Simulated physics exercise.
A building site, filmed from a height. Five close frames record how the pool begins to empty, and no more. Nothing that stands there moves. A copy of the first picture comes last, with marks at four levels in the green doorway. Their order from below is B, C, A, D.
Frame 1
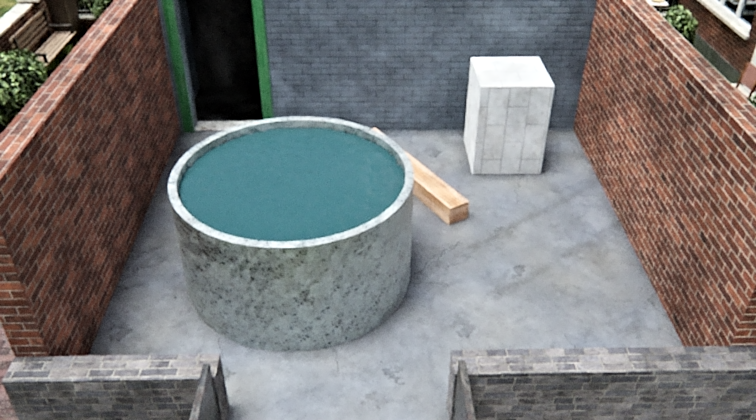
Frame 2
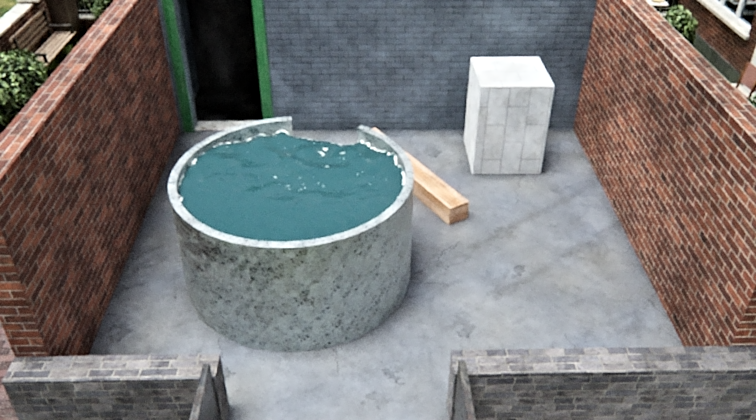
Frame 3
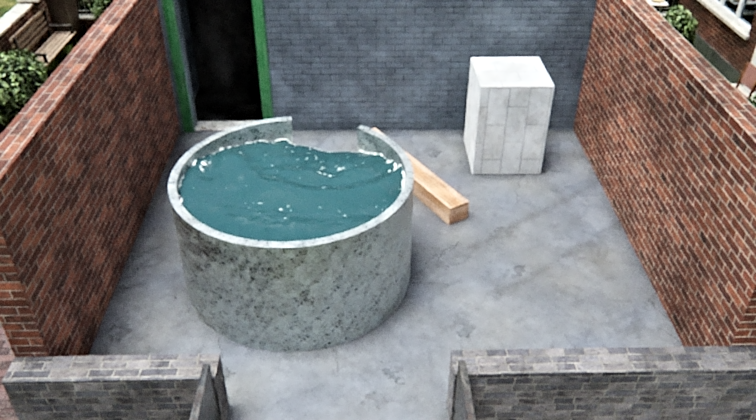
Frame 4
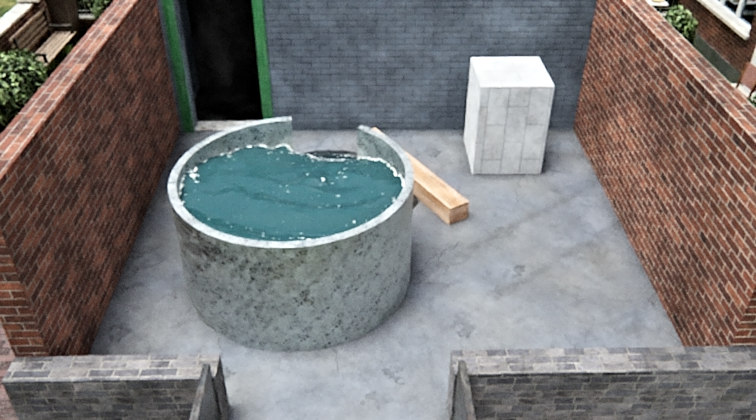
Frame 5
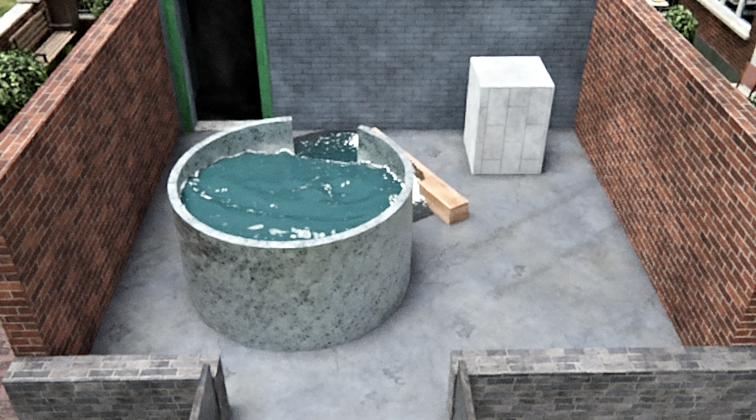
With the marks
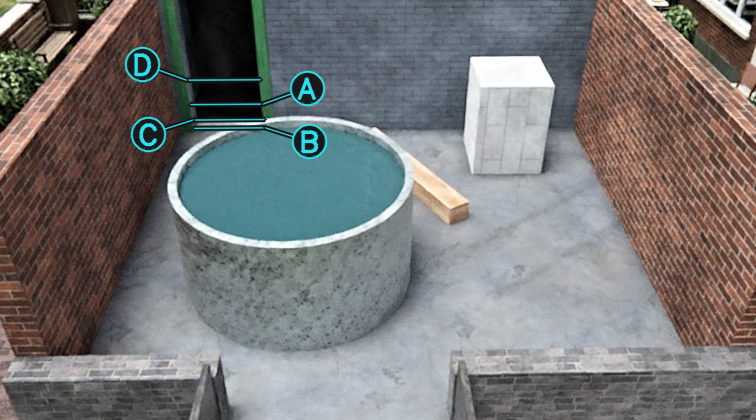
A walled concrete yard on a building site is seen from a height by a still camera. A round grey pool of blue-green water stands left of centre, with a green-framed dark doorway behind, timber beside it, a pale block at right and brick walls on both sides. A gap opens in the pool's back rim, the water churns with white flecks and sinks slightly, and some appears outside by the timber.
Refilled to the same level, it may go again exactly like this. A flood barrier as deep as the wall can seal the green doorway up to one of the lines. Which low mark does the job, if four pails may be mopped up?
I would pick line A.
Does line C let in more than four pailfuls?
Yes, it does.
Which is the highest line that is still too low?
Here it is line C.
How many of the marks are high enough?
Two.
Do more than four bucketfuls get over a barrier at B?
Yes.
On the marked copy, A at (226, 104); B at (229, 128); C at (228, 119); D at (223, 79); from the bottom up B, C, A, D.
With A, a splash gets over, under a bucket.
With B, dozens of bucketfuls pour in.
With C, about 8 bucketfuls get in.
With D, nothing gets over.
